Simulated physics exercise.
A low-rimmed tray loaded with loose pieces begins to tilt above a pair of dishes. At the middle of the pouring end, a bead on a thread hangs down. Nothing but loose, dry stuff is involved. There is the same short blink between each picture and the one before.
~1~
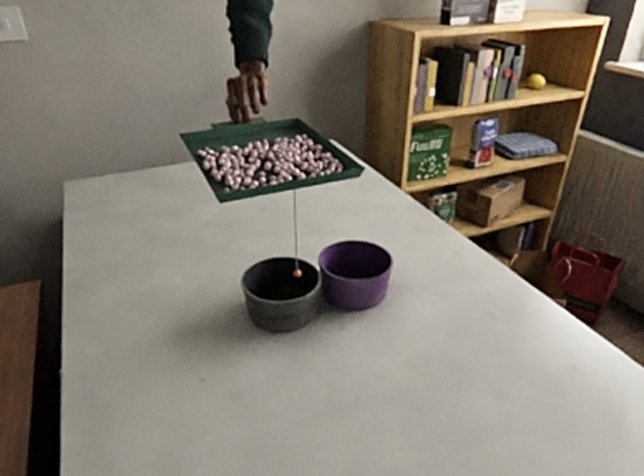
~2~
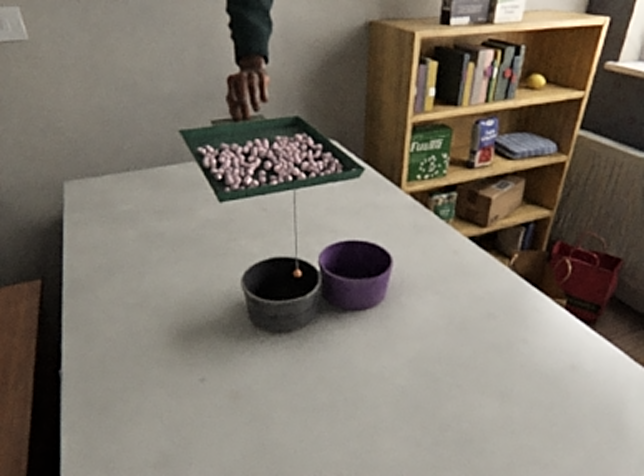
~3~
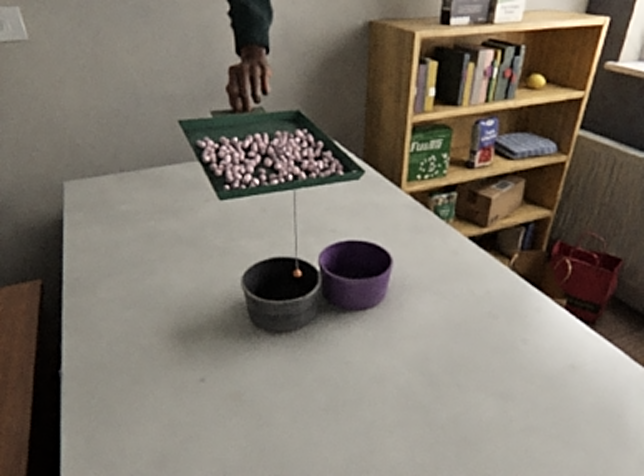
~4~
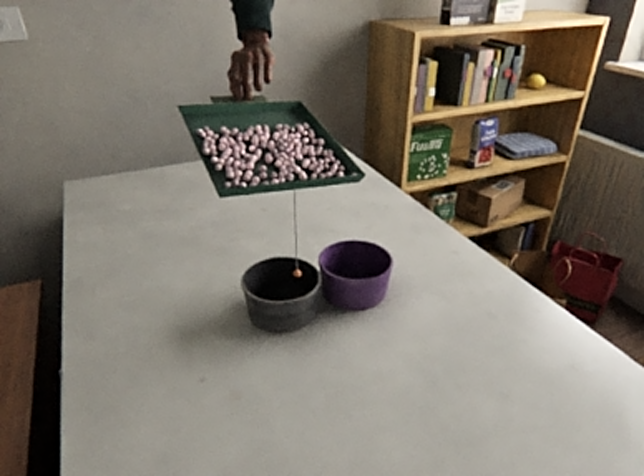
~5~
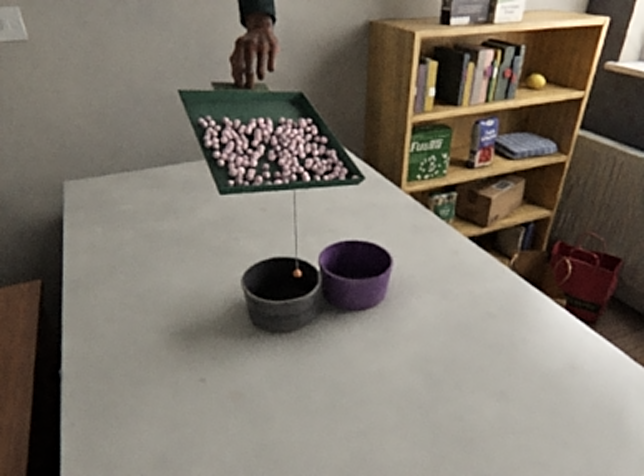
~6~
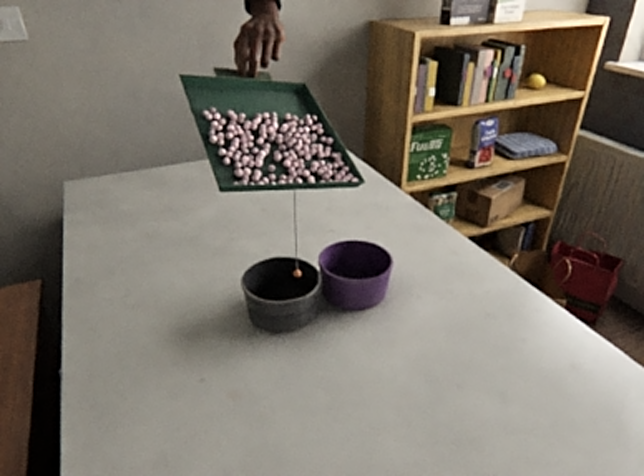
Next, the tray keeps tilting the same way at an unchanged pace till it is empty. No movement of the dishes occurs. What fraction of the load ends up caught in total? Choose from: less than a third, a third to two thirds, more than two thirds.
In total, a third to two thirds ends up caught.
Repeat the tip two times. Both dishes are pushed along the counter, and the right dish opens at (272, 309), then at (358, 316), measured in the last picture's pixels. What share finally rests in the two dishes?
About 0% on the first try and 10% on the second.
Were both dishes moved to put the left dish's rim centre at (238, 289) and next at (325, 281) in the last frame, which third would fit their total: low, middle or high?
In turn: Under a third; more than two thirds.
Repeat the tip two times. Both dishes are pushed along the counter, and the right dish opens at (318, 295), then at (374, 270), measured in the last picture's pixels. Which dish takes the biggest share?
With the first placement it's the one to the right, with the second it's the one to the right.
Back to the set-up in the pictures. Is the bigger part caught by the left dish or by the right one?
In the end, more sits in the rightmost one.
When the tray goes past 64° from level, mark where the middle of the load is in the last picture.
The load is centred around (342, 194).
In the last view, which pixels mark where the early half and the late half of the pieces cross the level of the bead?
Early-half point (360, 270); late-half point (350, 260).
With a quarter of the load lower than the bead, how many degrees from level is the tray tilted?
Roughly 70 degrees at that moment.
Just after the last frame, tray tipped steeply; roughly half on the tray; just a few in the right dish; about a tenth outside both; roughly a third in the air.
A moment on, tray tipped past a quarter turn; just a few on the tray; roughly a third in the right dish; roughly half outside both; about a tenth in the air.
Further on, tray tipped past a quarter turn; just a few in the left dish; roughly half in the right dish; roughly half outside both.
When it is over, tray tipped past a quarter turn; just a few in the left dish; roughly half in the right dish; roughly half outside both.
